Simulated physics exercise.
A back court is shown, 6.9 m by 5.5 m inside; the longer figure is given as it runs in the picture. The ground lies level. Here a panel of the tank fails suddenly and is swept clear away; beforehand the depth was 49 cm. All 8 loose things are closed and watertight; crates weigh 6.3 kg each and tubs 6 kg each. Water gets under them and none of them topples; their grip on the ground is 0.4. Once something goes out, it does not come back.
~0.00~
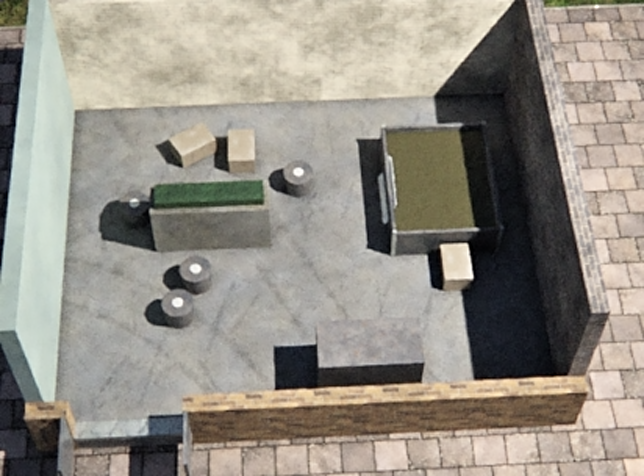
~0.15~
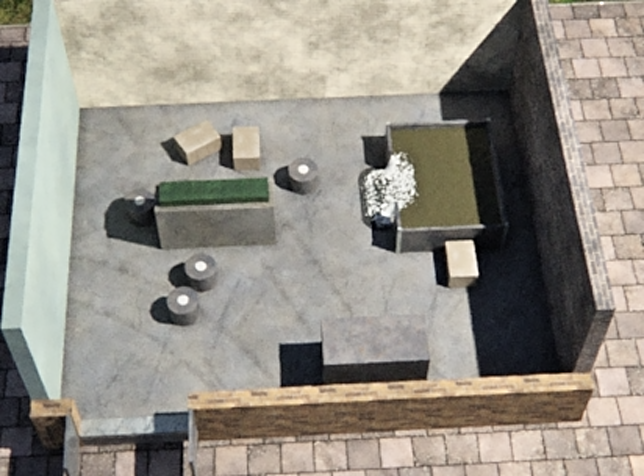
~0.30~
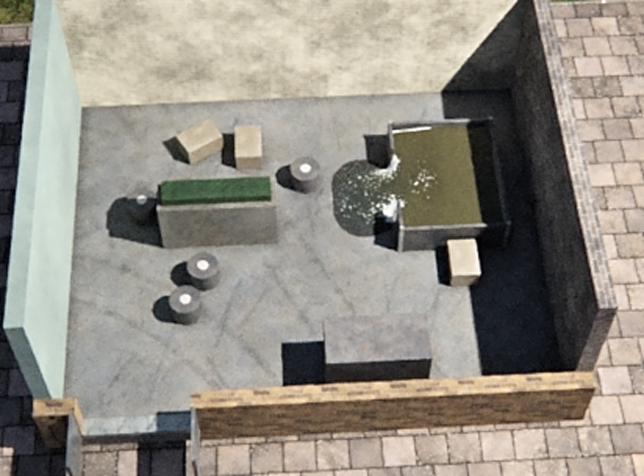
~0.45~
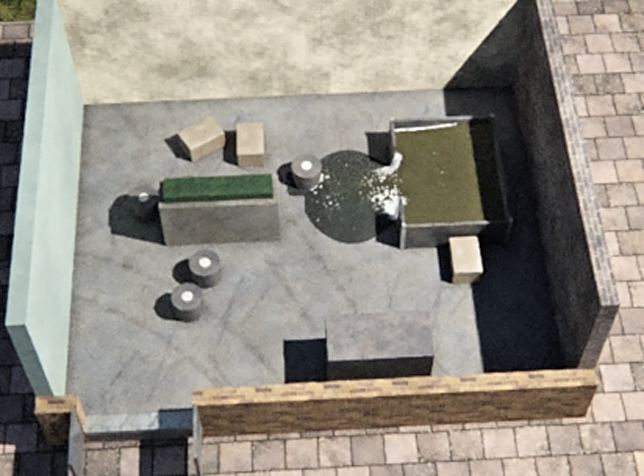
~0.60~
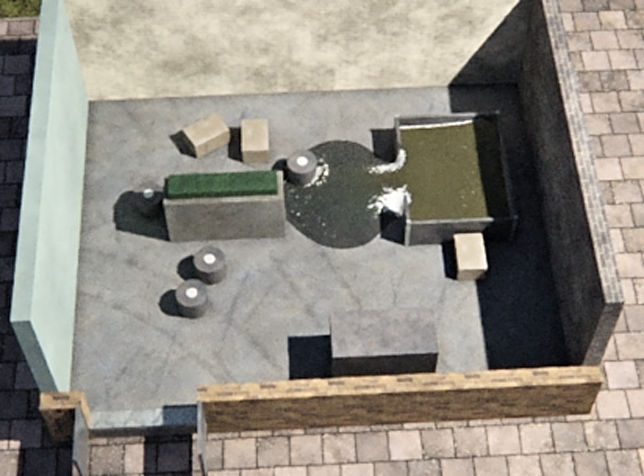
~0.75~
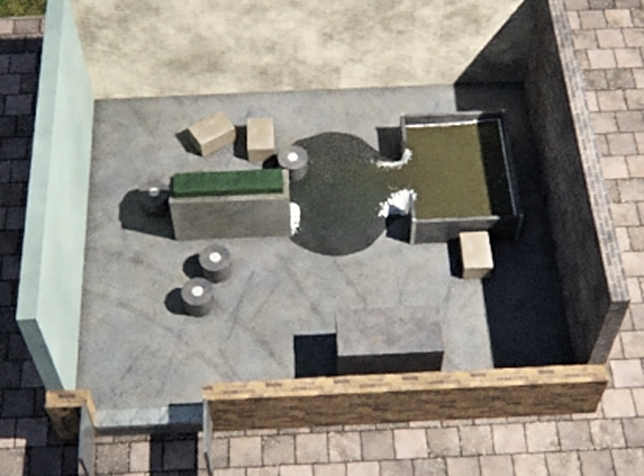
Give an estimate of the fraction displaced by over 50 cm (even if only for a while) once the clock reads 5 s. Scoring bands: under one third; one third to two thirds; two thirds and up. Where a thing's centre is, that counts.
The fraction will be one in three or more but beneath two in three.
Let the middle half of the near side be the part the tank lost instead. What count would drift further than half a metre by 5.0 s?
Then it comes to 1 of them.
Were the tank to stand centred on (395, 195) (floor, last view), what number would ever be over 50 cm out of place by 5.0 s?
So the tally would be 5.
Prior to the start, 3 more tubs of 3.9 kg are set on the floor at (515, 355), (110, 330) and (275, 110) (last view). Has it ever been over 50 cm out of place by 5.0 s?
Check, in order - not exceeded, not exceeded, exceeded.
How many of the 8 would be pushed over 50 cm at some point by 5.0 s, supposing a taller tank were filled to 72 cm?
Count under that change: 6.
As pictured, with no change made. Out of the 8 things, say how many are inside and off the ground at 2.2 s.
At that instant the tally stands at 2.
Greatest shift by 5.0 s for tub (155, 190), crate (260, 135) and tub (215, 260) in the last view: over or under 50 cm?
Listed in sequence: Higher; higher; lower for the last.
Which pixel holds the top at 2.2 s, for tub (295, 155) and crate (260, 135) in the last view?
First near (138, 150), second near (197, 105).
After 1.1 s 1 of 8 are over 50 cm from their spots; 0 afloat.
After 2.2 s 5 of 8 are over 50 cm from their spots; 2 afloat.
After 3.5 s 5 of 8 are over 50 cm from their spots; 4 afloat.
After 5.0 s 5 of 8 are over 50 cm from their spots, and 5 have been at some point; 4 afloat.
